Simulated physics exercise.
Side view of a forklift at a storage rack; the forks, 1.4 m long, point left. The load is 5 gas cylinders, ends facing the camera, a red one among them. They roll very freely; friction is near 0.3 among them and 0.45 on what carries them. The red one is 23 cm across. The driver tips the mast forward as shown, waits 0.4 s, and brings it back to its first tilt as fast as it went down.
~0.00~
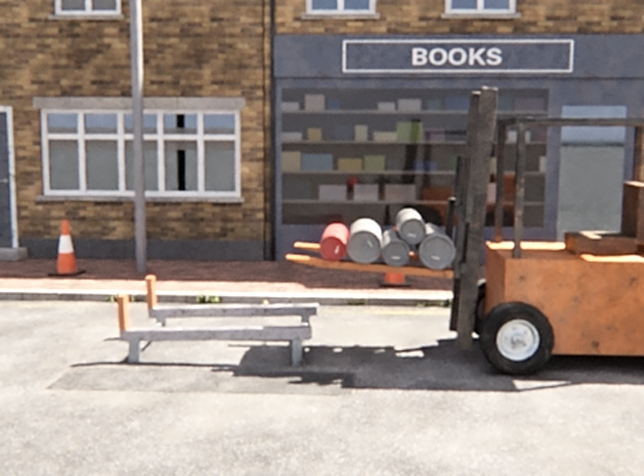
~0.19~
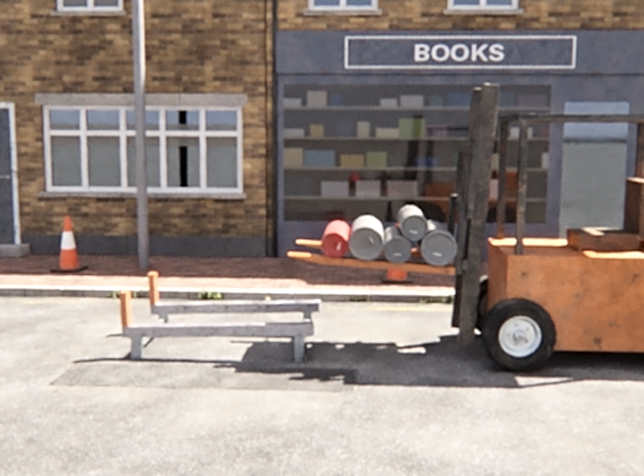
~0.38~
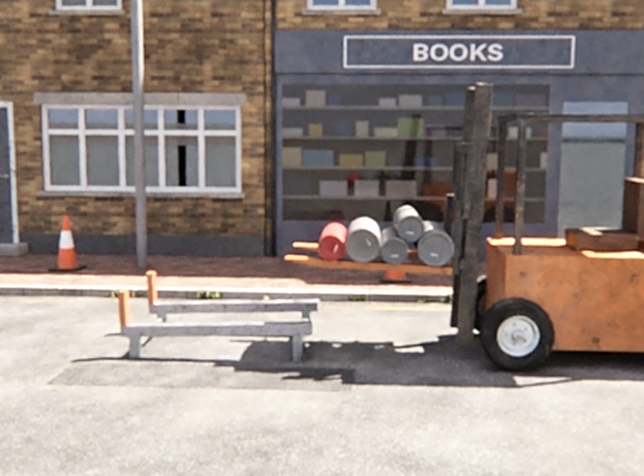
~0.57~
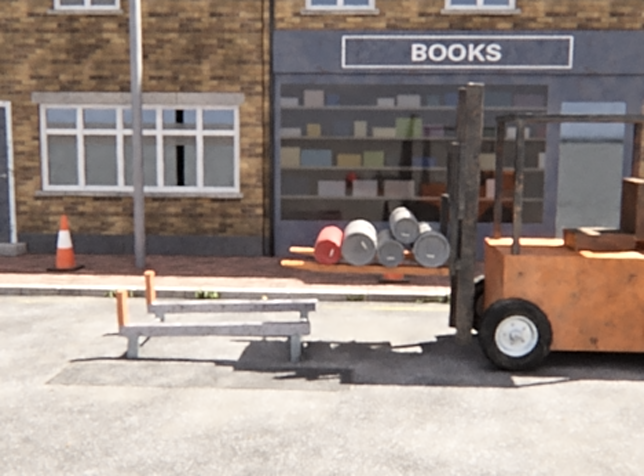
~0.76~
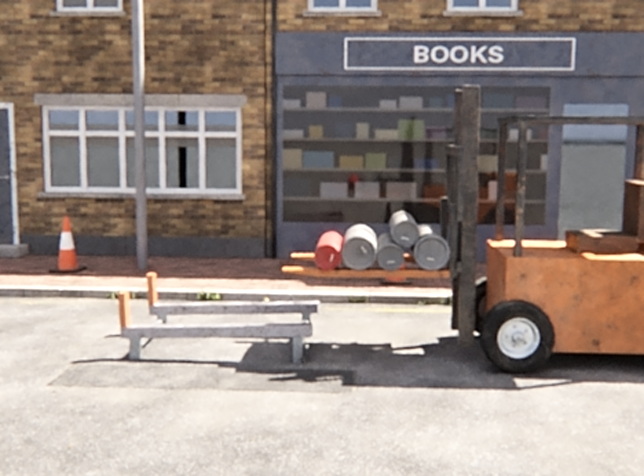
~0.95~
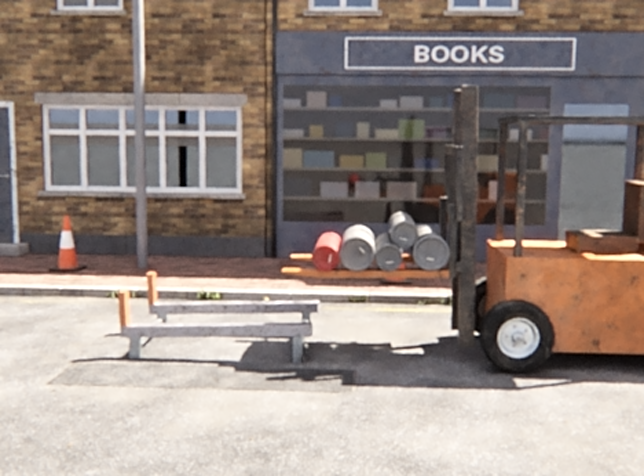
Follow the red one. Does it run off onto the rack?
The red one stays on the forks.
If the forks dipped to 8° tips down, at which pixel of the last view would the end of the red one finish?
Near (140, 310).
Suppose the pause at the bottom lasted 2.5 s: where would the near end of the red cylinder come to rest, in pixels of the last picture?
Near (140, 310).
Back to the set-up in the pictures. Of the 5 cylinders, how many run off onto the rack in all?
0 of them.
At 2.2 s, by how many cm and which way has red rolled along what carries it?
Red 20 left.
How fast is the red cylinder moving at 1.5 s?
About 0.2 m/s.
Then, 1.5 s in, red is on the forks, 30 cm from the tips, rolling left; 0 gone from the forks.
Then, 2.2 s in, red is on the forks, 20 cm from the tips; 0 gone from the forks.
In the end (2.9 s), red is on the forks, 25 cm from the tips; 0 gone from the forks.
